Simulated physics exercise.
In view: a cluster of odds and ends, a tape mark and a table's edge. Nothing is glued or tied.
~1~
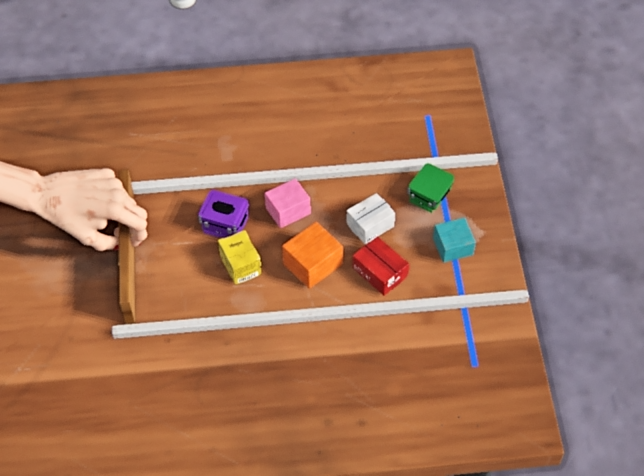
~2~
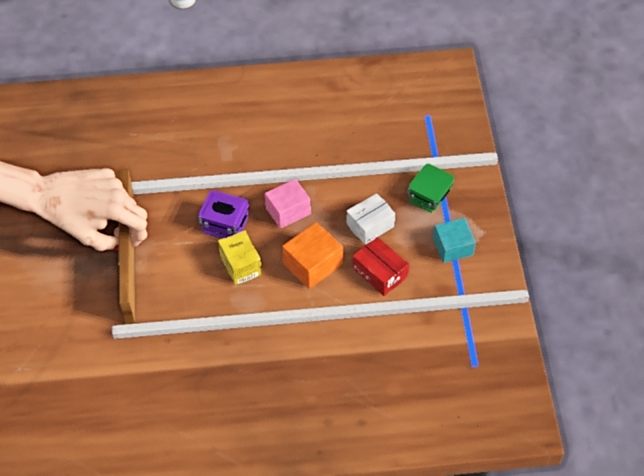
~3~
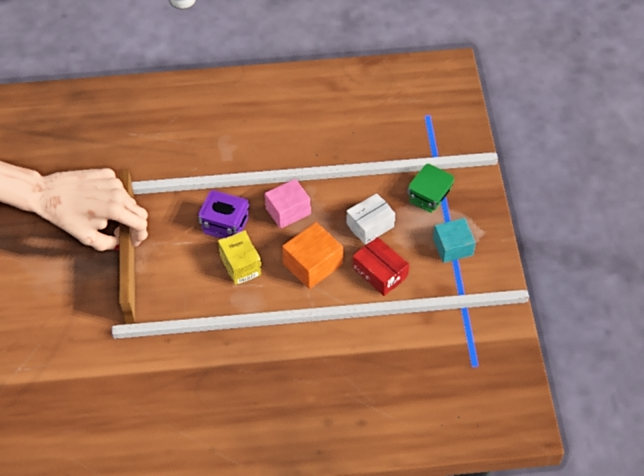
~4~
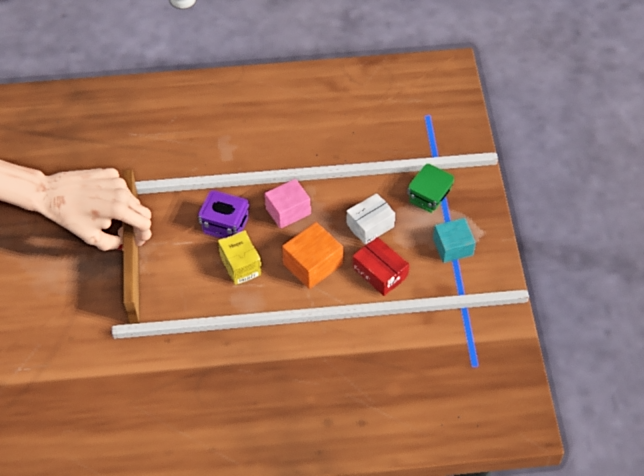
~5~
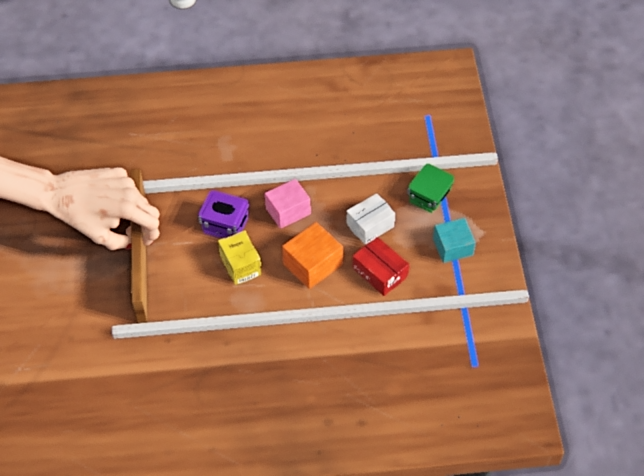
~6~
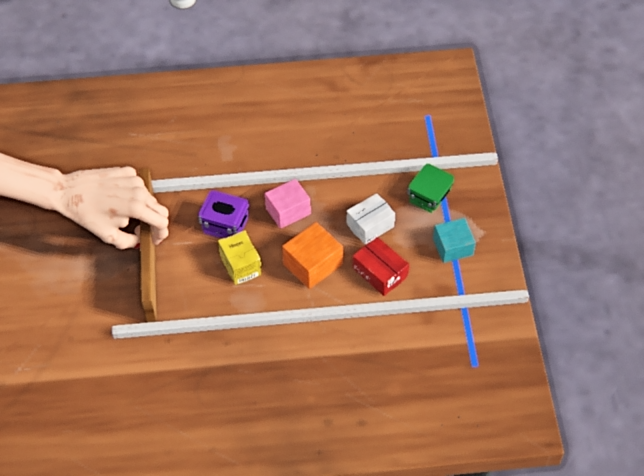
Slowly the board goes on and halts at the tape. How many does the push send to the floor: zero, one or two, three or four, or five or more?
Outcome: The number that fall off is three or four.
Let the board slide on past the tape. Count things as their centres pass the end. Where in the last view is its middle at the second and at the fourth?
Its middle is around (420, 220) and later (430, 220).
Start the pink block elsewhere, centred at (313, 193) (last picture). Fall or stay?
Then it is kept.
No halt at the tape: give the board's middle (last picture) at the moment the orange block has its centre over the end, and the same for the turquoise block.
Its middle is around (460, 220) and around (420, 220).
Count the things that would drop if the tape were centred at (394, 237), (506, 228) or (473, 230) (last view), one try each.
The counts: 0, 8 and 6.
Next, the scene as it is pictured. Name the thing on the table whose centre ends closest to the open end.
The pink block.
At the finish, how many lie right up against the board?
It touches 2.
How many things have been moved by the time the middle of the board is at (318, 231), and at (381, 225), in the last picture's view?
First 6, then 8.
Early on, none off yet; turquoise block at rest near (454, 240); green case at rest near (431, 189); red box moving near (391, 271).
Finally, the number that fall off is three or four; lost, white box, red box, green case and turquoise block.
